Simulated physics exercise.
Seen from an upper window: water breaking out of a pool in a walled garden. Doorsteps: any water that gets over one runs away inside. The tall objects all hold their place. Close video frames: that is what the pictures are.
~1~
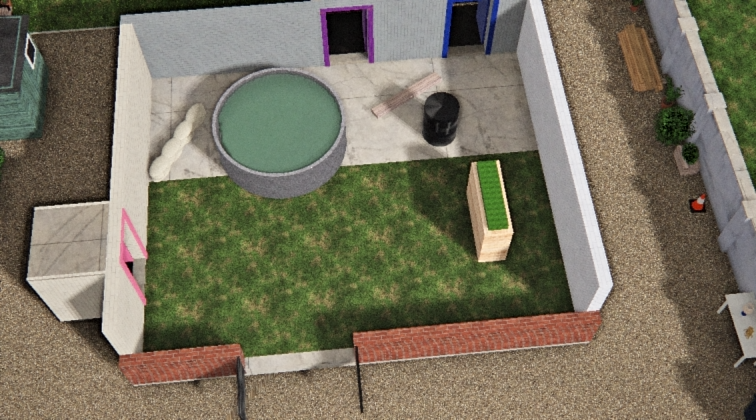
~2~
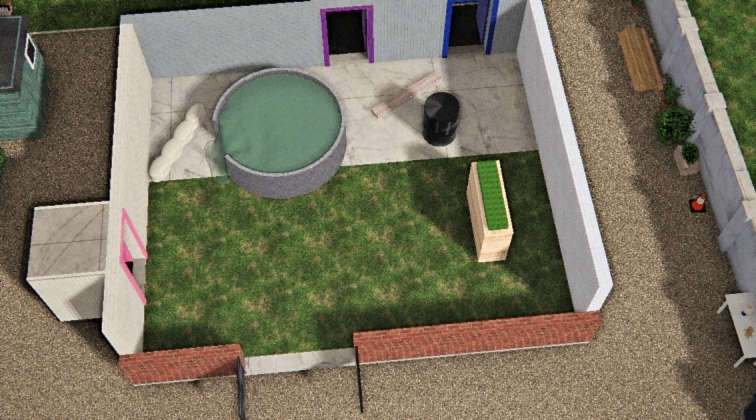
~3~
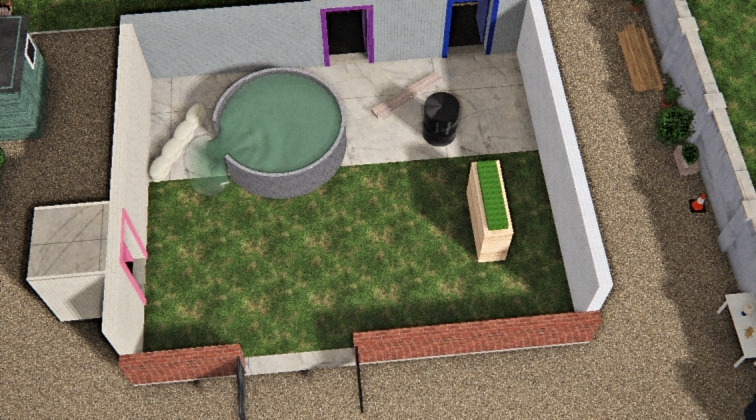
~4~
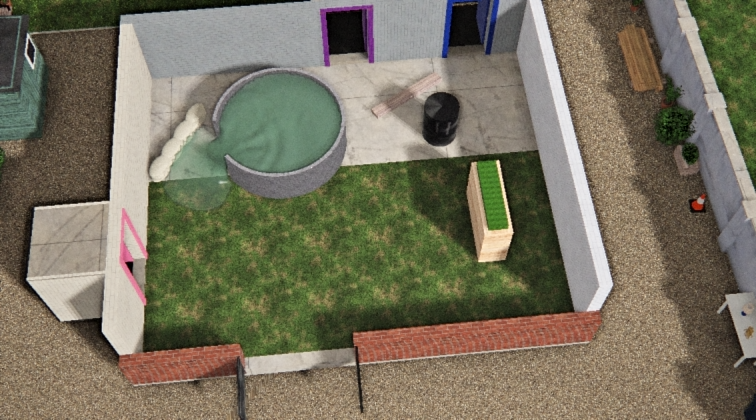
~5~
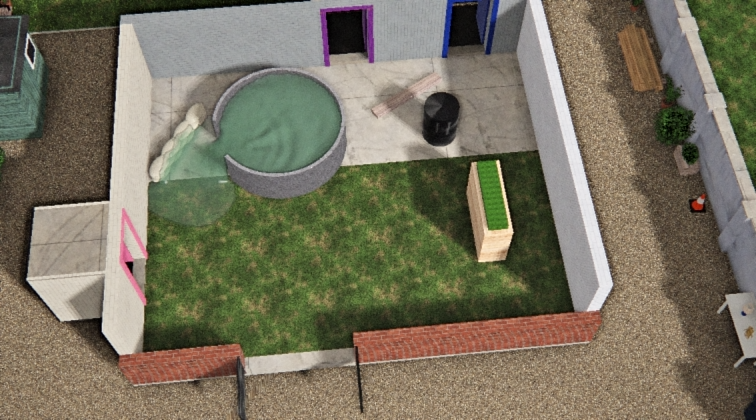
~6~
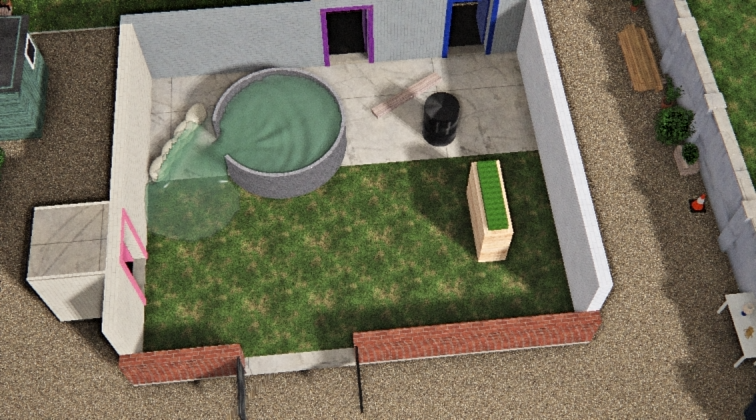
Greenish water pours from the left side of a round pool and spreads across the grass.
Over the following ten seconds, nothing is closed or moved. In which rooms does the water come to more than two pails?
Taking them in turn, the purple door keeps to two pails or fewer, the blue door keeps to two pails or fewer, the pink door goes beyond two pails.
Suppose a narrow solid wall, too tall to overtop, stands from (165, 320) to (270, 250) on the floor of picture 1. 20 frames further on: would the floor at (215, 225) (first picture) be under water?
That spot is swamped.
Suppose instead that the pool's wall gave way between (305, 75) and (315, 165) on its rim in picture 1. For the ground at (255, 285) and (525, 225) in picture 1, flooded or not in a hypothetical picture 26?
In order - first: Not reached, second: Drenched.
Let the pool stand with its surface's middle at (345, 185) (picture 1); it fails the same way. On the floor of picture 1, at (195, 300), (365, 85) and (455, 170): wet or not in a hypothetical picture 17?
Taking them in the order asked: Inundated, then spared, then spared.
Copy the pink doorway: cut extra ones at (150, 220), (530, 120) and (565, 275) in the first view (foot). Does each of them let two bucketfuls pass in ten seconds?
Outcome by door - past the limit, within the limit, within the limit.
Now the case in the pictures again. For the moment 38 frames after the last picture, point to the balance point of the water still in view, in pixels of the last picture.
I reckon somewhere around (258, 196).
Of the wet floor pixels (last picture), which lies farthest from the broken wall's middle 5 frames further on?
My estimate: Roughly (145, 297).
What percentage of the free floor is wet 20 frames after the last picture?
Close to 35 %.
A moment on, water covers 15 % of the floor; the purple door not reached, the blue door not reached, the pink door wet at the sill, nothing in.
Next, water covers 25 % of the floor; the purple door not reached, the blue door not reached, the pink door under two buckets in.
Then, water covers 35 % of the floor; the purple door wet at the sill, nothing in, the blue door not reached, the pink door over two buckets in.
Later, water covers 60 % of the floor; the purple door wet at the sill, nothing in, the blue door not reached, the pink door far over two buckets in.
In the end, water covers 85 % of the floor; the purple door wet at the sill, nothing in, the blue door wet at the sill, nothing in, the pink door far over two buckets in.
